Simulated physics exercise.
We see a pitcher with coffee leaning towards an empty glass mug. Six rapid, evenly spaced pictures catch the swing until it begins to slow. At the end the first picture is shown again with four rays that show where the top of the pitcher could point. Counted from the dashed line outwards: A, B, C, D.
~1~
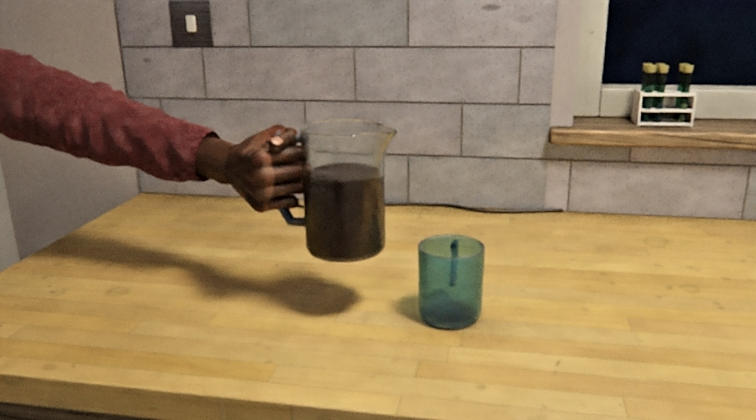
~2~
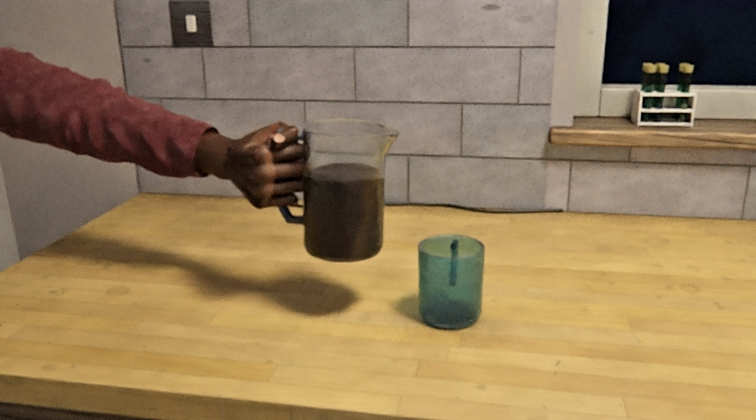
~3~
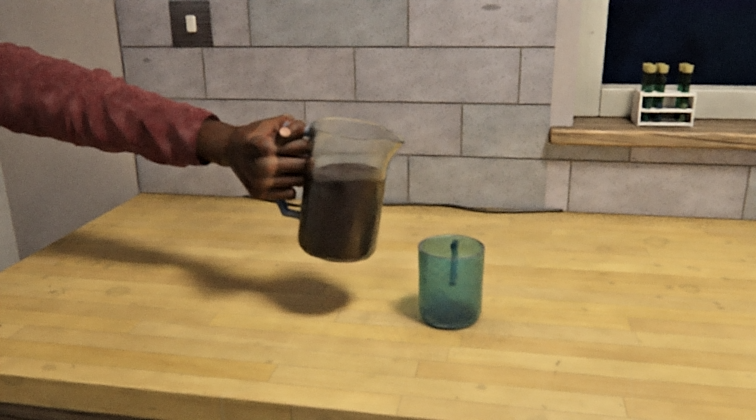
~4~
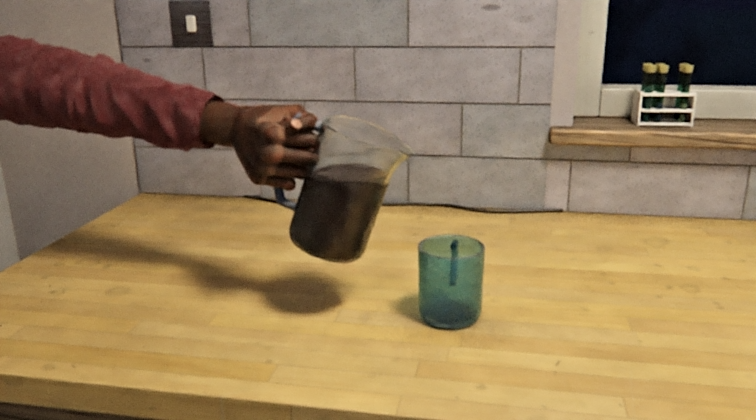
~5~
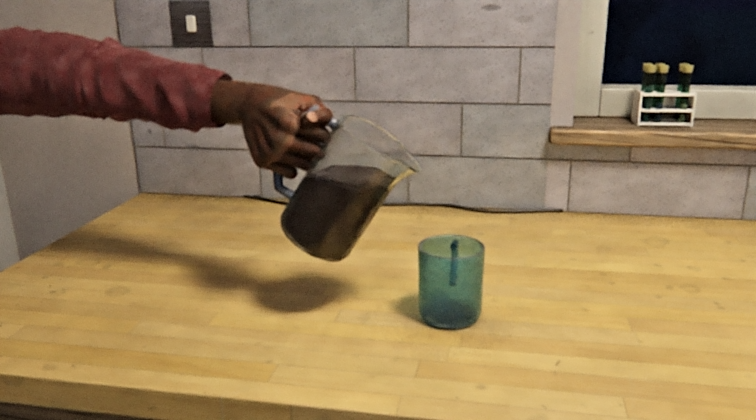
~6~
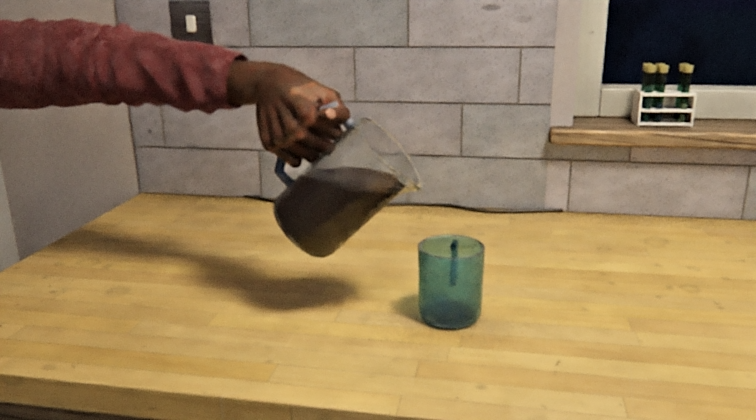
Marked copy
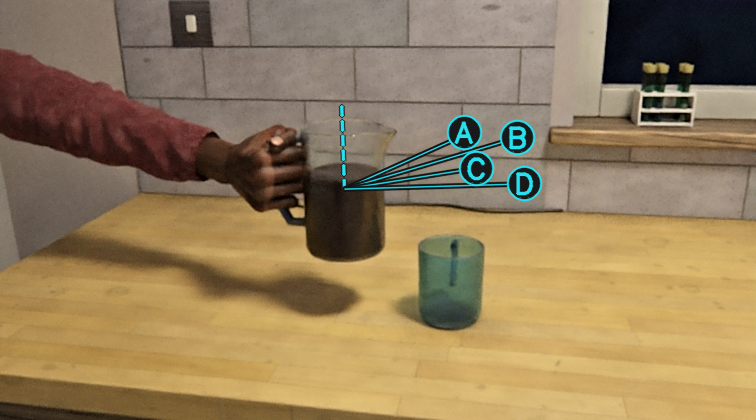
On a wooden kitchen counter, a hand in a red sleeve held a clear pitcher of dark coffee upright, then steadily tilted it rightward toward an empty blue-green glass mug, with nothing leaving the lip.
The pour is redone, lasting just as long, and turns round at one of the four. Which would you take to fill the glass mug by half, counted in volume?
B works best here.
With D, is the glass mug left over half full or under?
Over.
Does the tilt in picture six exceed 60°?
No.
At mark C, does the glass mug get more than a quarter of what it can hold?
Yes, it does.
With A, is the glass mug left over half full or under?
Under.
In cyan, A at (450, 141); B at (500, 142); C at (459, 170); D at (507, 184).
With A, the glass mug ends with about 29 % of what it can hold.
With B, the glass mug ends with about 51 % of what it can hold.
With C, the glass mug ends with about 76 % of what it can hold.
With D, the glass mug ends with about 93 % of what it can hold; 6 % of the coffee is spilt.
